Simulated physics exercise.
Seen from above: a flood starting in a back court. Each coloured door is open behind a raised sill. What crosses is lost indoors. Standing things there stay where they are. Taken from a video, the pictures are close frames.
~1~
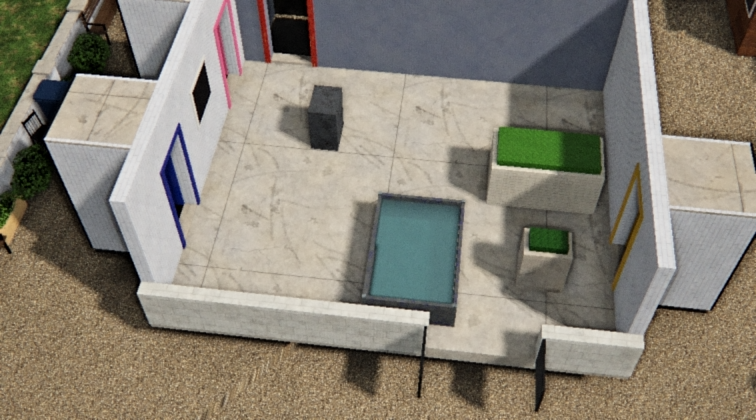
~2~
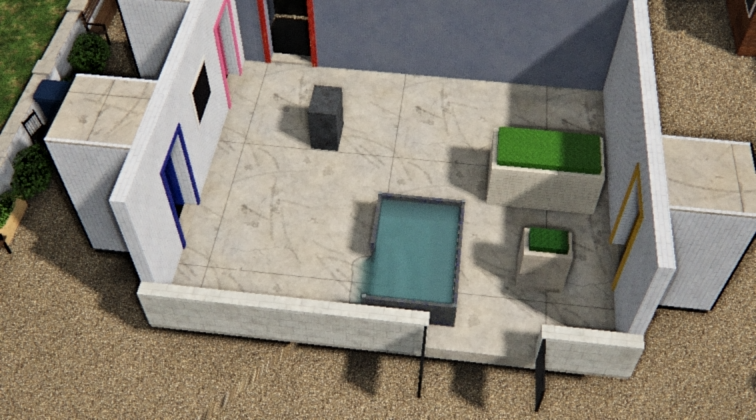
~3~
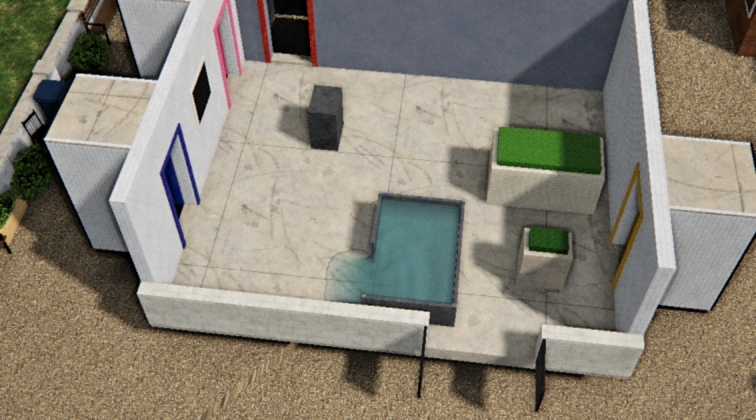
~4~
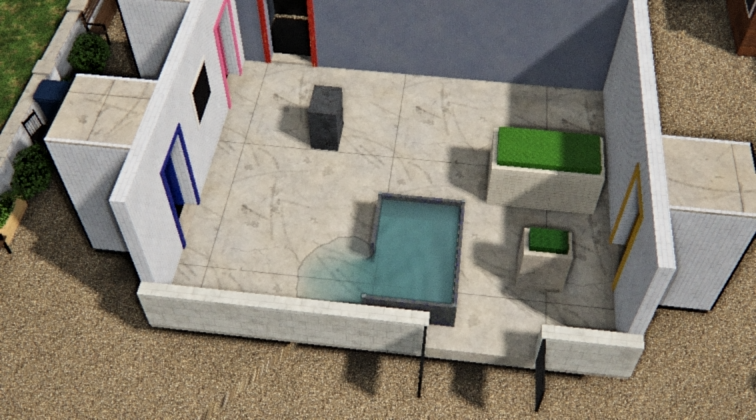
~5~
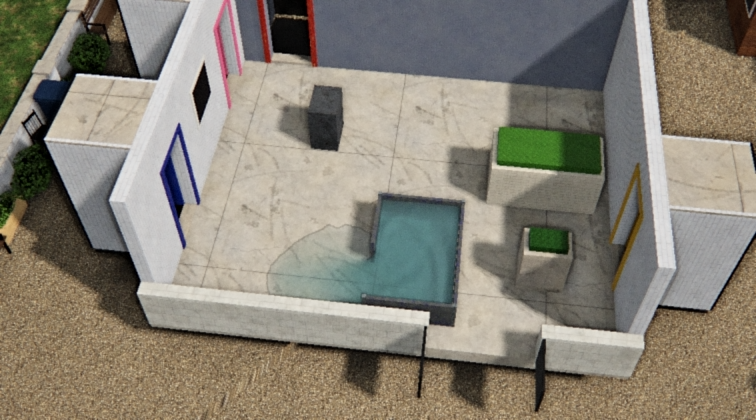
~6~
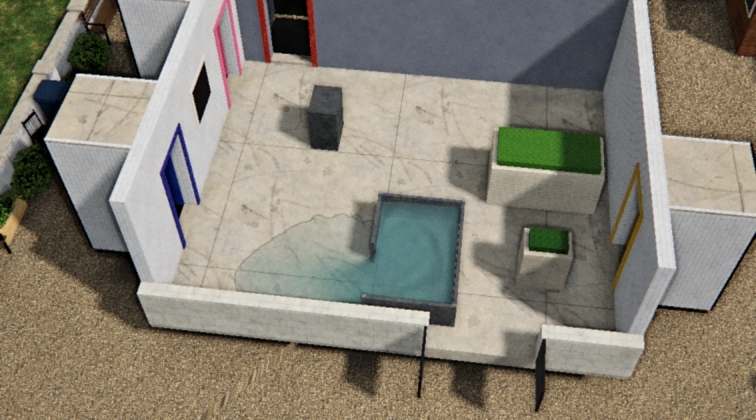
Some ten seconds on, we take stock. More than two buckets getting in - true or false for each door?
Pink door: True; yellow door: False; red door: True; blue door: True.
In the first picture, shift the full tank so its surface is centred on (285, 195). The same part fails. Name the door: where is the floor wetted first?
First: The blue one.
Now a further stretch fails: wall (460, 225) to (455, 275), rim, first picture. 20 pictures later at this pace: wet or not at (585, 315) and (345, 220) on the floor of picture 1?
Note: Point one inundated; point two unreached.
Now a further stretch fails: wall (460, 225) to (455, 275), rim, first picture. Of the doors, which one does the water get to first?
My answer is the yellow door.
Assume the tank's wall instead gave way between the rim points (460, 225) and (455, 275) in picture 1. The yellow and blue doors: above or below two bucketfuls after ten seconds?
I'd say the yellow one crosses the line and the blue one stays shy of the line.
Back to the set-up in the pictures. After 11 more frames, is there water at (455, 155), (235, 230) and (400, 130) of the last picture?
In turn: No water, under water, not flooded.
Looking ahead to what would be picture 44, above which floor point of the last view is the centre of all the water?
Around pixel (303, 210) of the last picture.
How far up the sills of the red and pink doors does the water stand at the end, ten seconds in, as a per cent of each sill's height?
Depth ratios, approx.: 130 and 220 percent.
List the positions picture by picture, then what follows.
The first frame shows still water in the tank at (416, 250).
In the second frame, water pours out at (370, 282) and has run to (366, 260).
In the third frame, water pours out at (370, 283) and has run to (339, 257).
In the fourth frame, the front is at (303, 270), out from the gap at (370, 284).
In the fifth frame, the front is at (277, 265), out from the gap at (370, 284).
In the sixth frame, water pours out at (370, 283) and has run to (240, 278).
A moment on, water covers 15 % of the floor; the pink door not reached, the yellow door not reached, the red door not reached, the blue door wet at the sill, nothing in.
Next, water covers 20 % of the floor; the pink door not reached, the yellow door not reached, the red door not reached, the blue door over two buckets in.
Then, water covers 25 % of the floor; the pink door not reached, the yellow door not reached, the red door not reached, the blue door far over two buckets in.
Later, water covers 45 % of the floor; the pink door wet at the sill, nothing in, the yellow door not reached, the red door over two buckets in, the blue door far over two buckets in.
In the end, water covers 75 % of the floor; the pink door over two buckets in, the yellow door not reached, the red door over two buckets in, the blue door far over two buckets in.
